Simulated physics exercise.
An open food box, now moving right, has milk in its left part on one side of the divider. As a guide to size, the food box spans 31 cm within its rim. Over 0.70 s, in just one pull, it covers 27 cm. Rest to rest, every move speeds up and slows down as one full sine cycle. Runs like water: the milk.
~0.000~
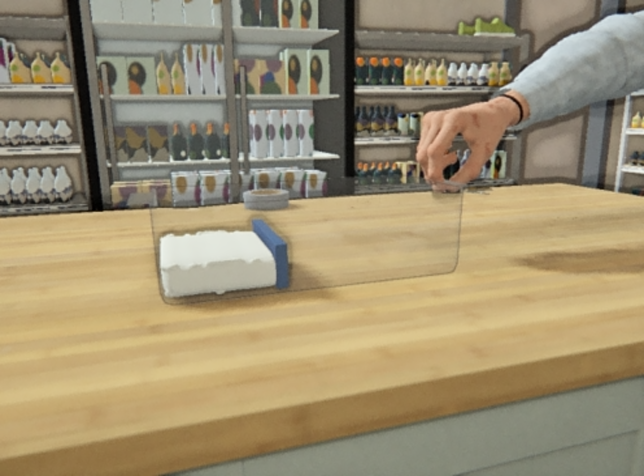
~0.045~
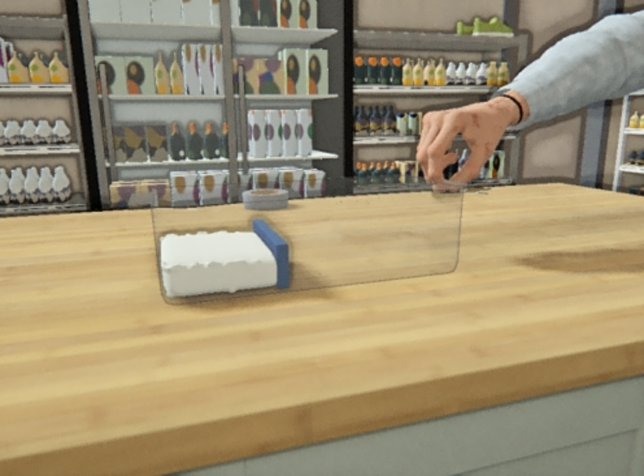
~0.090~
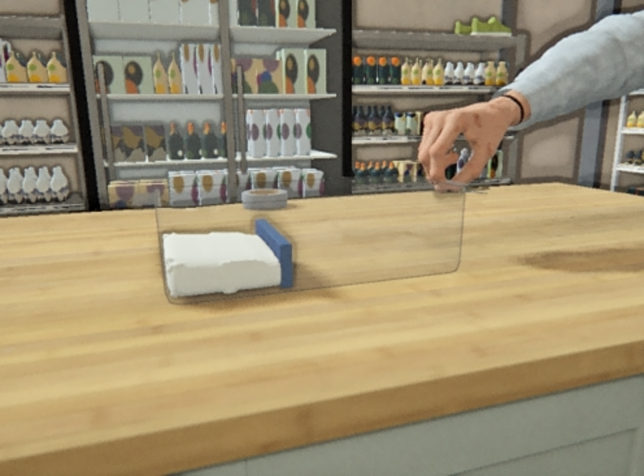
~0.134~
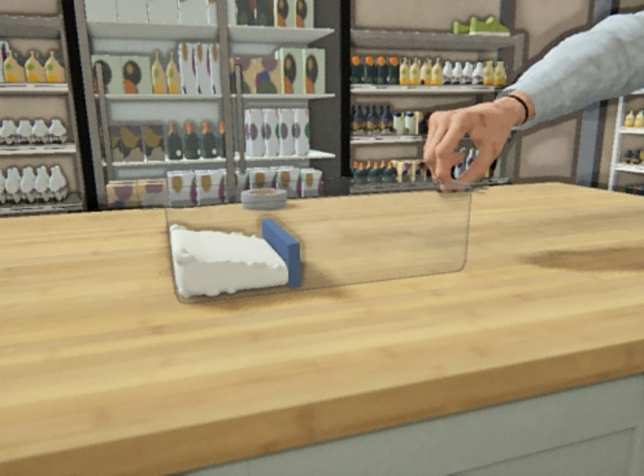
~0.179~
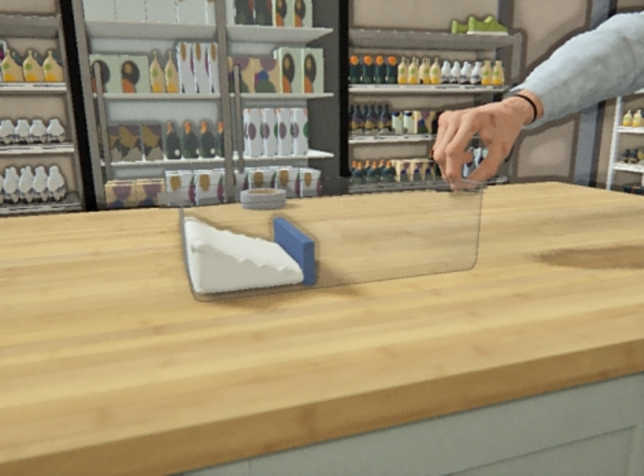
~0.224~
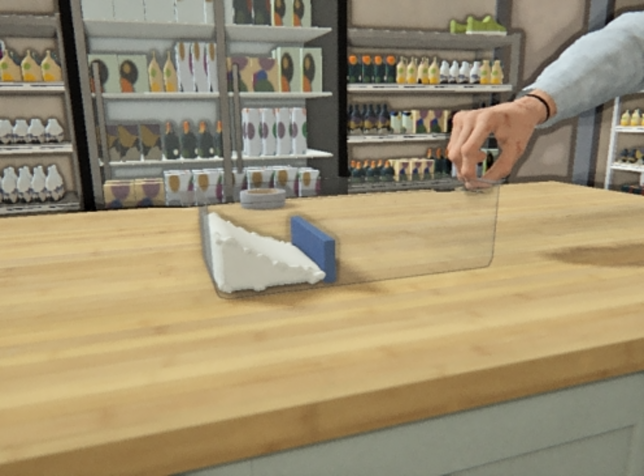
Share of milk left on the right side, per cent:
Close to 25 per cent.
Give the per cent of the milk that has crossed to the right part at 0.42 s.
Close to 0%, I'd estimate.
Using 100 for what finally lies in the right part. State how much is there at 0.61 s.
It's close to 90 percent at that time.
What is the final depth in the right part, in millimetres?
Roughly 4 millimetres.
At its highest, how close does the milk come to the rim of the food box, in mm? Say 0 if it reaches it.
My guess is close to 15 mm.
By 0.42 s it has gone 18 cm; 0 per cent is on the right side and 0 is out of the food box.
By 0.61 s it has gone 27 cm; 22 per cent is on the right side and 0 is out of the food box.
By 0.80 s it has gone 27 cm; 24 per cent is on the right side and 1 is out of the food box.
By 0.99 s it has gone 27 cm; 24 per cent is on the right side and 1 is out of the food box.
At rest 25 per cent is on the right side and 1 is out of the food box.
